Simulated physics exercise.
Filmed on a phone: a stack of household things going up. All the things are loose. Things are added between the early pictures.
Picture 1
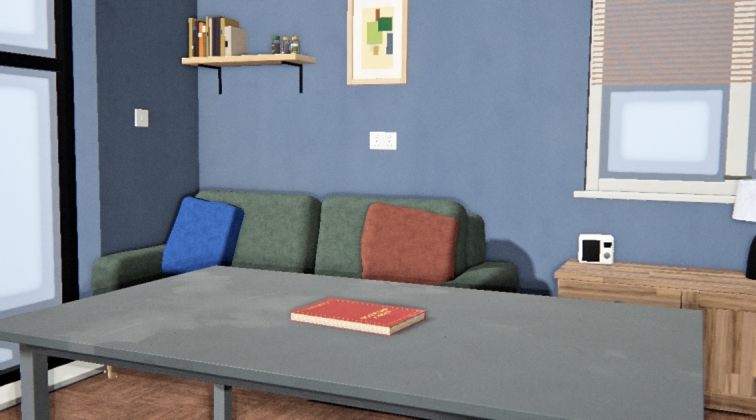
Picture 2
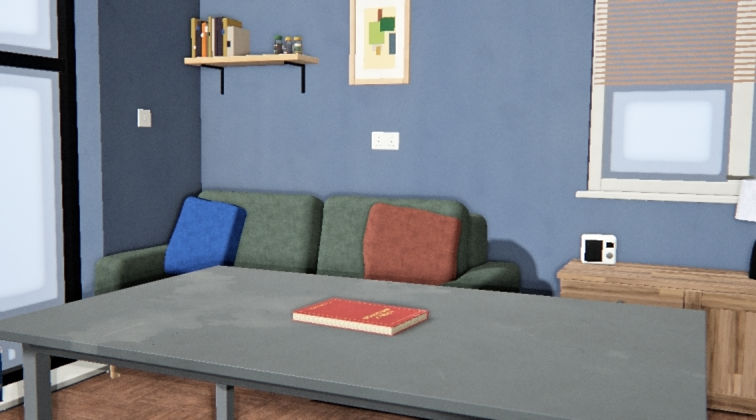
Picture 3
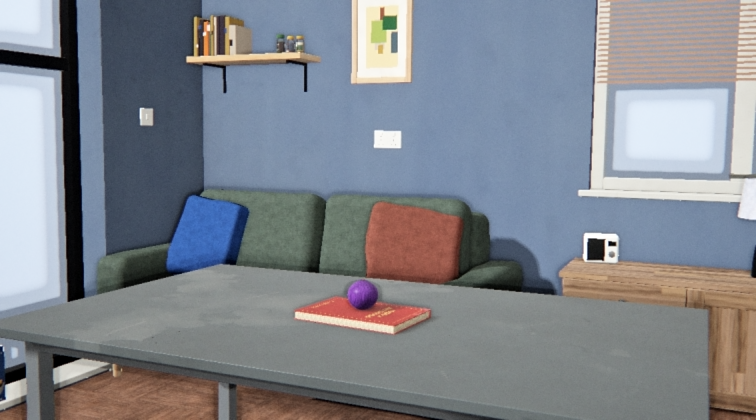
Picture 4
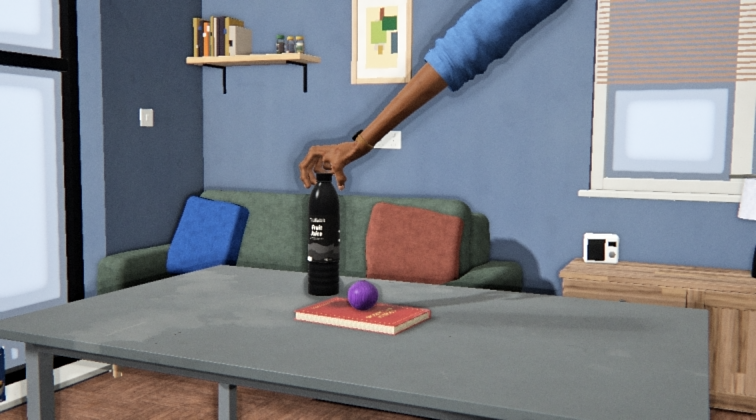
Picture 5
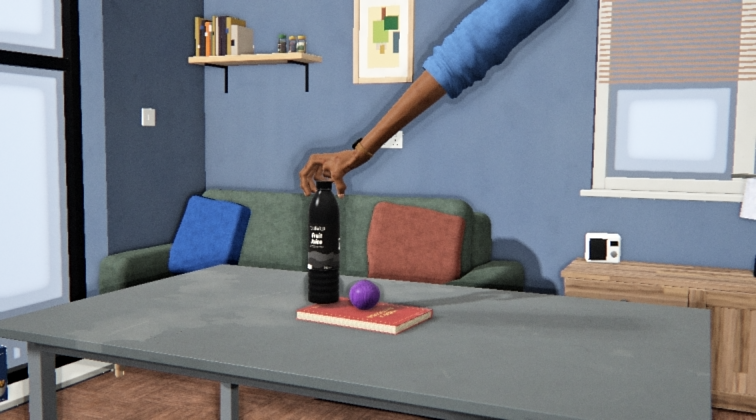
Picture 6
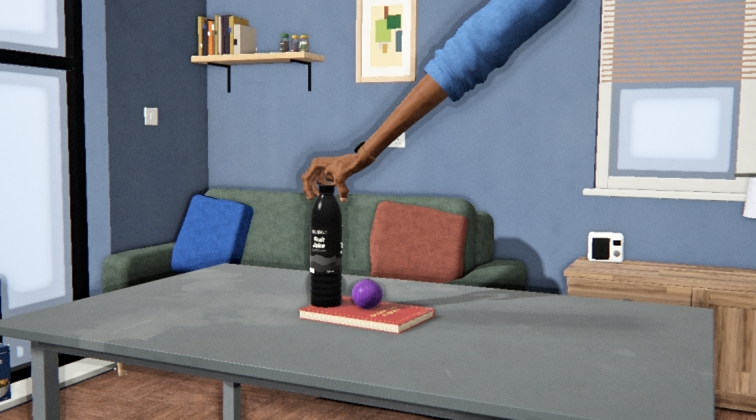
In a living room with a green sofa, a red book lies on a gray table and a purple ball appears on it; then a hand reaching from the upper right lowers a black bottle onto the book's left side, still gripping its top.
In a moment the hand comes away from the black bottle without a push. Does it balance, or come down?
It stays up.
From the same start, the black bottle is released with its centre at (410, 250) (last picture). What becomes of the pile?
Then it keeps its balance.
Then, 0.20 s on from there, no change.
Then, 0.40 s on from there, black bottle resting near (326, 245).
In the end, all 3 unmoved. At the end, from the last picture's camera, black bottle near (326, 245). The pile holds.
